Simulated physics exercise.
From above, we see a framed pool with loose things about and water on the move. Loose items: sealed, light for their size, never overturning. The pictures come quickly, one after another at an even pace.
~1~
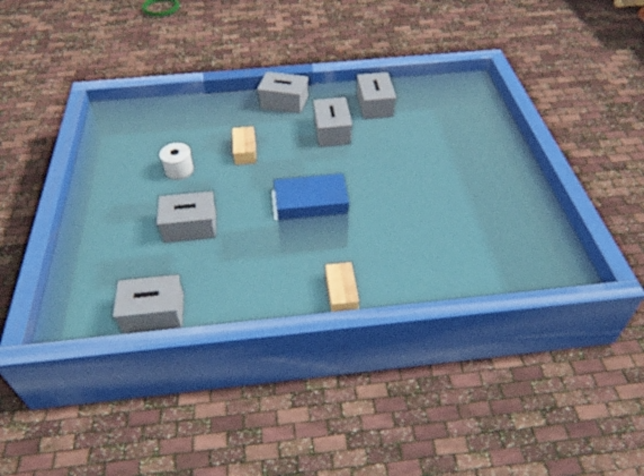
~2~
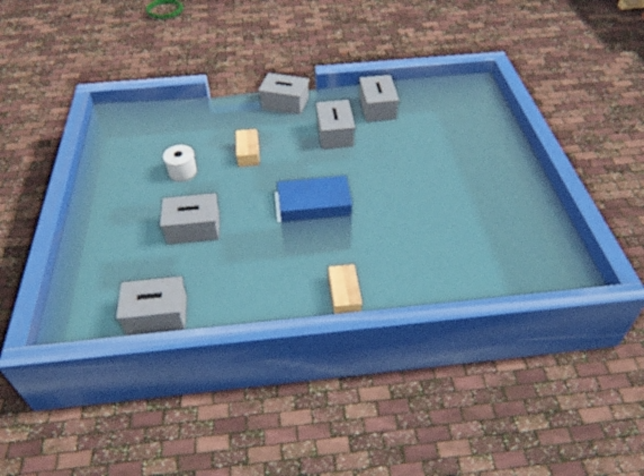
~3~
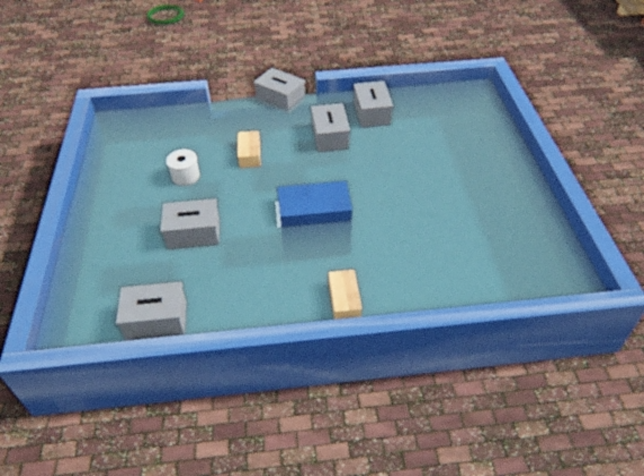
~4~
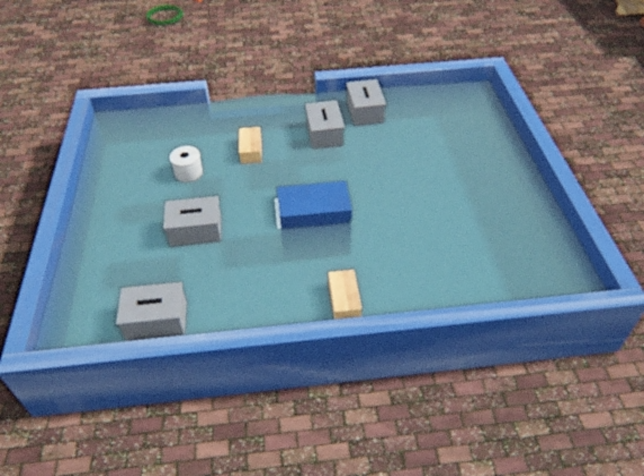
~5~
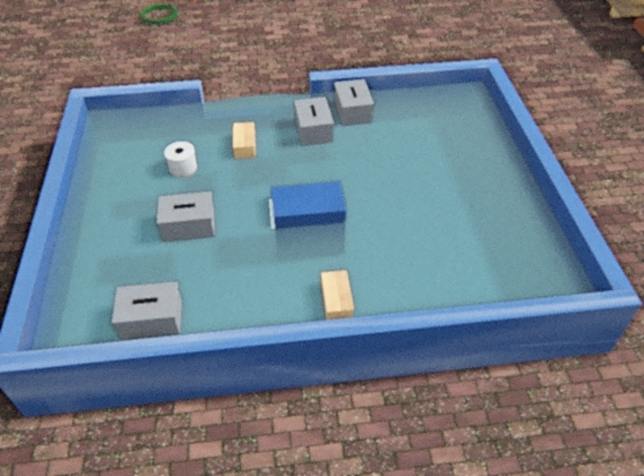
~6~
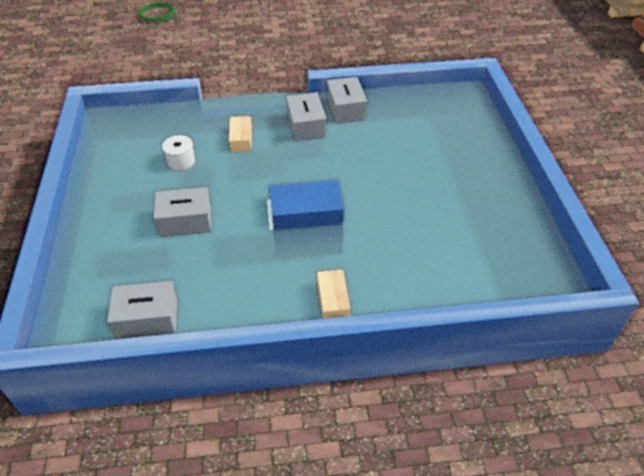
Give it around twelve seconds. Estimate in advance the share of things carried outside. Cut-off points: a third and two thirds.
A third to two thirds.
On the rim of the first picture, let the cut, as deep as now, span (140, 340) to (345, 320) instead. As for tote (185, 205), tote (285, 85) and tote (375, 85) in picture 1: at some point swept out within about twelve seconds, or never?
Outcome for each, in the order asked: Flushed / not flushed / not flushed.
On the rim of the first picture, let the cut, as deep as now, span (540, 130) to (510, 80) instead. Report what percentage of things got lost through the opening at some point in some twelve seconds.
Result: Close to 10 %.
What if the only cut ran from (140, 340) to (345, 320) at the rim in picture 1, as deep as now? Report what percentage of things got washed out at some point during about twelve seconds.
It should be close to 40 per cent.
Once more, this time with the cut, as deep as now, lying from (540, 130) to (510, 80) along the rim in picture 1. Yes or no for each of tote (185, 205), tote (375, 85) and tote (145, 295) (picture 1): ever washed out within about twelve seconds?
Following that order: Remains behind; escaped; remains behind.
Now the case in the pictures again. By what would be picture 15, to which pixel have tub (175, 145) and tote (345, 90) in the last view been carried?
They should end up near (198, 127) and (282, 74) respectively.
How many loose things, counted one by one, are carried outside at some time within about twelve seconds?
4.
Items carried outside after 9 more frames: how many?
My count is 2.
A moment on, 1 of 8 are out; 7 afloat.
Next, 2 of 8 are out; 6 afloat.
Later, 4 of 8 are out; 4 afloat.
In the end, 4 of 8 are out; 4 afloat.
